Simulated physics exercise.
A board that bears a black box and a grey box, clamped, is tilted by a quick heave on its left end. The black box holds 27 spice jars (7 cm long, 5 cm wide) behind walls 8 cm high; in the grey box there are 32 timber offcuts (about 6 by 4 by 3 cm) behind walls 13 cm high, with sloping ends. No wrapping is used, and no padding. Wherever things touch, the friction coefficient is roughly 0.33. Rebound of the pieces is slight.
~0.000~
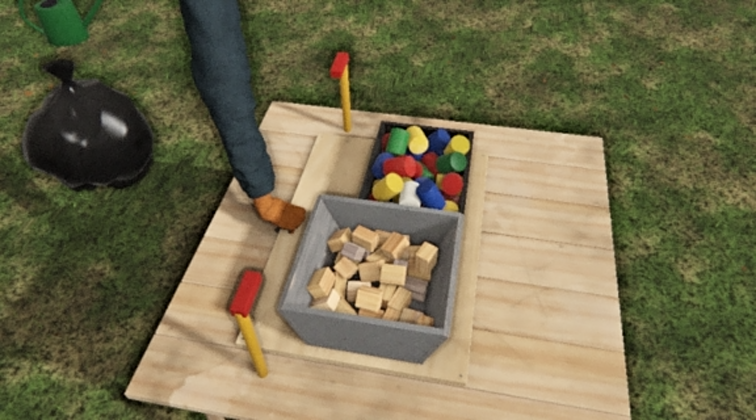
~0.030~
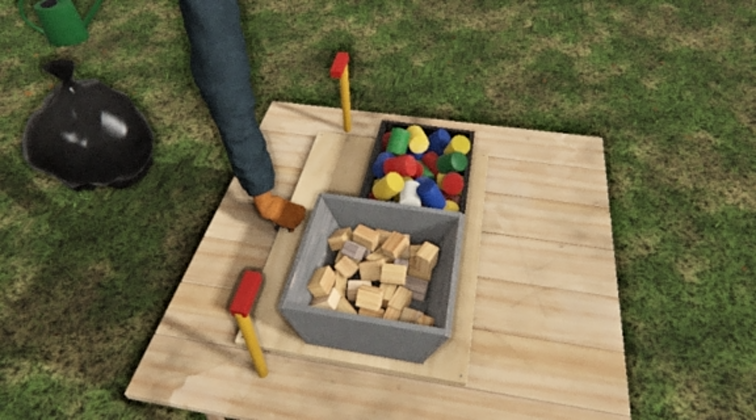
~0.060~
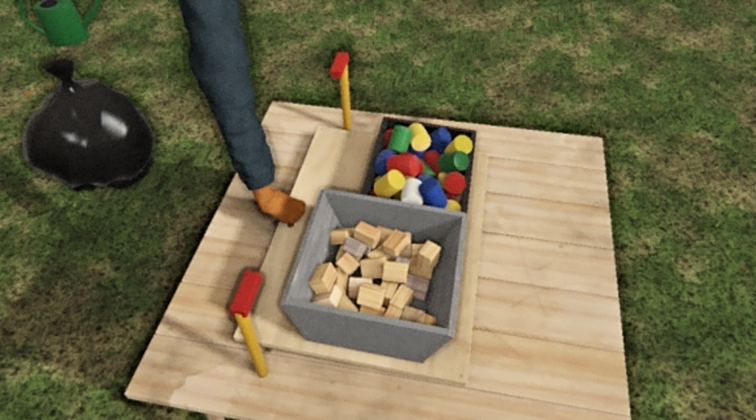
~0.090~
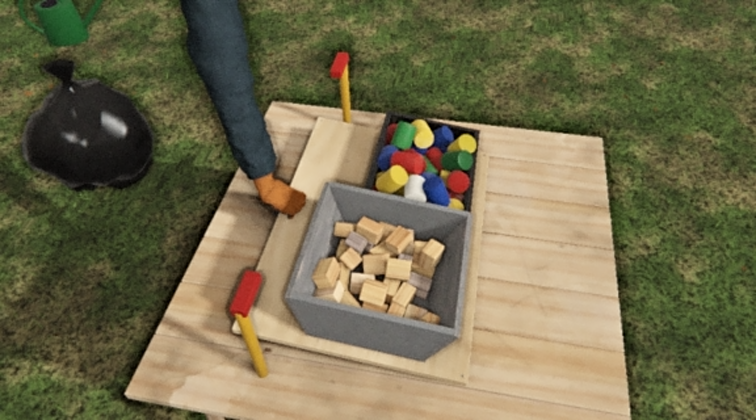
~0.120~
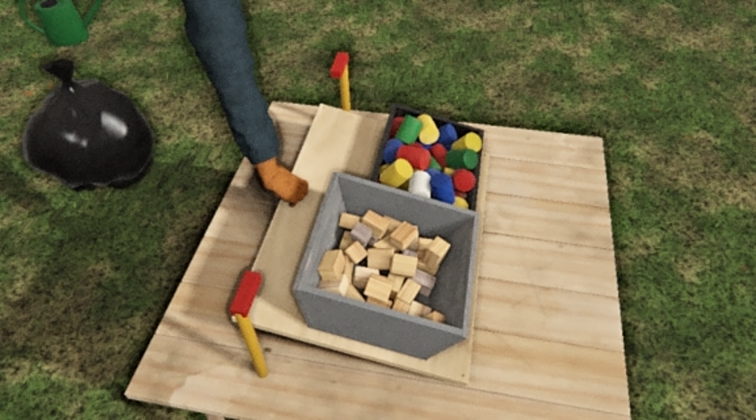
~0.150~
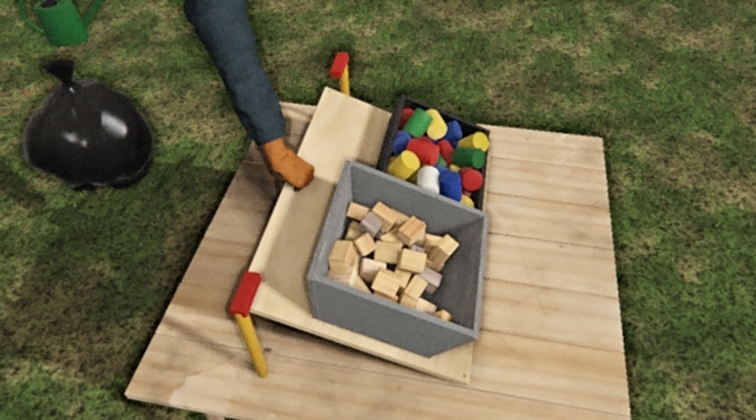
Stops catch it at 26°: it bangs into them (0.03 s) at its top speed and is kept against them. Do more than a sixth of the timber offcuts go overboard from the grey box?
No.
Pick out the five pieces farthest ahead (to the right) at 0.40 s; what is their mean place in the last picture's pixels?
Close to (514, 177) in the last view.
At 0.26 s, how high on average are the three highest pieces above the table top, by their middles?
On average they sit about 30 cm high.
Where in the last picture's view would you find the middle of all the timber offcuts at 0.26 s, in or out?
Close to (420, 255).
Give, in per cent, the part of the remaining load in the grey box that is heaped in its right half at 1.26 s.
Roughly 100 percent of the remaining load.
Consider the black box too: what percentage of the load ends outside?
The black box loses 35 percent of its load.
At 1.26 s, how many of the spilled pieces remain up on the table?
The number is some 8.
After 0.16 s, the board meets the red stops.
After 0.26 s, tilt 26°; the black box has all 27 and the grey box has all 32.
After 0.40 s, tilt 26°; the black box is down by 4 of 27 and the grey box has all 32.
After 0.66 s, tilt 26°; the black box is down by 9 of 27 and the grey box is down by 1 of 32.
When it is over (at 1.26 s), the black box is down by 9 of 27 and the grey box is down by 1 of 32. Asked share, 1 of 32, 3 per cent.
